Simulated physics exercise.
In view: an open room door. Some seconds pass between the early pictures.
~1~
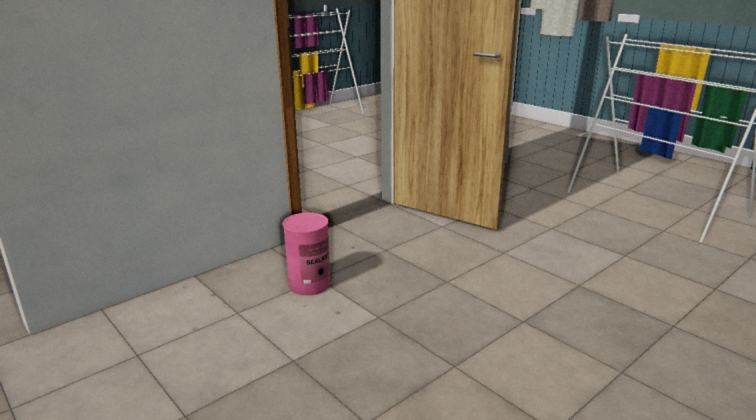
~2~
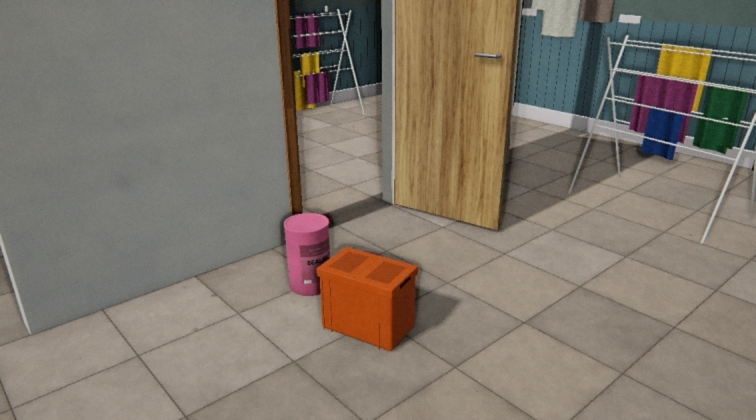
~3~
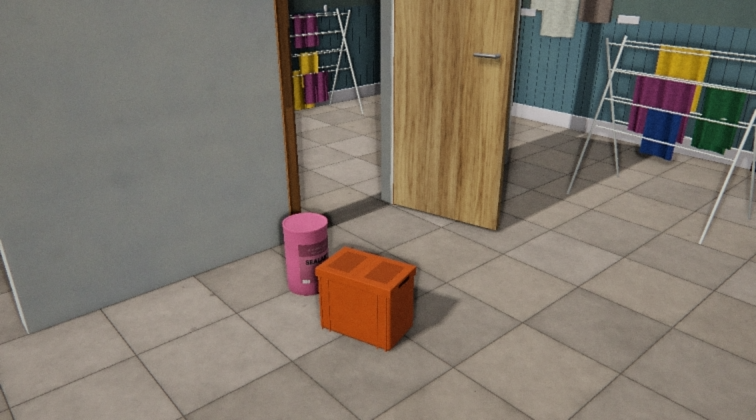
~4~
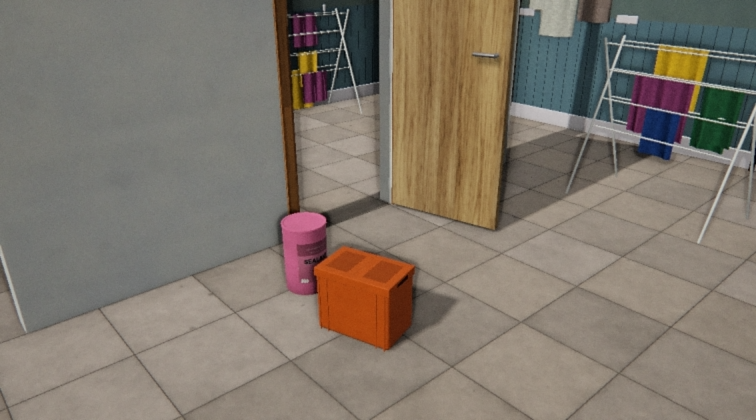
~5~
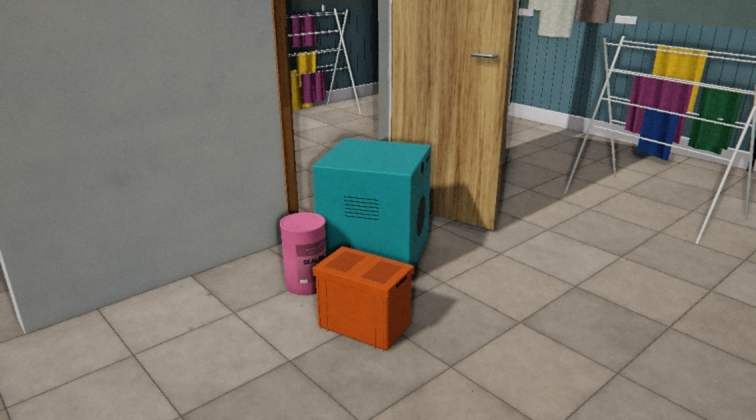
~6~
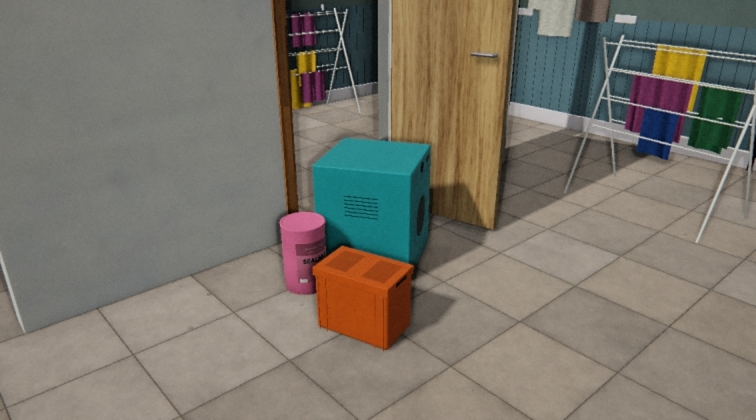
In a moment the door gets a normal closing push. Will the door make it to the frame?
Outcome: The door jams.
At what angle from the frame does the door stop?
About 70°.
Then, 0.40 s past the last view, door at 92°.
Then, 0.60 s past the last view, door at 79°.
Then, 0.70 s past the last view, door at 72°.
Finally, door at 69°; all 3 still in place. Final places as the last picture's camera would see them, turquoise appliance near (374, 207).
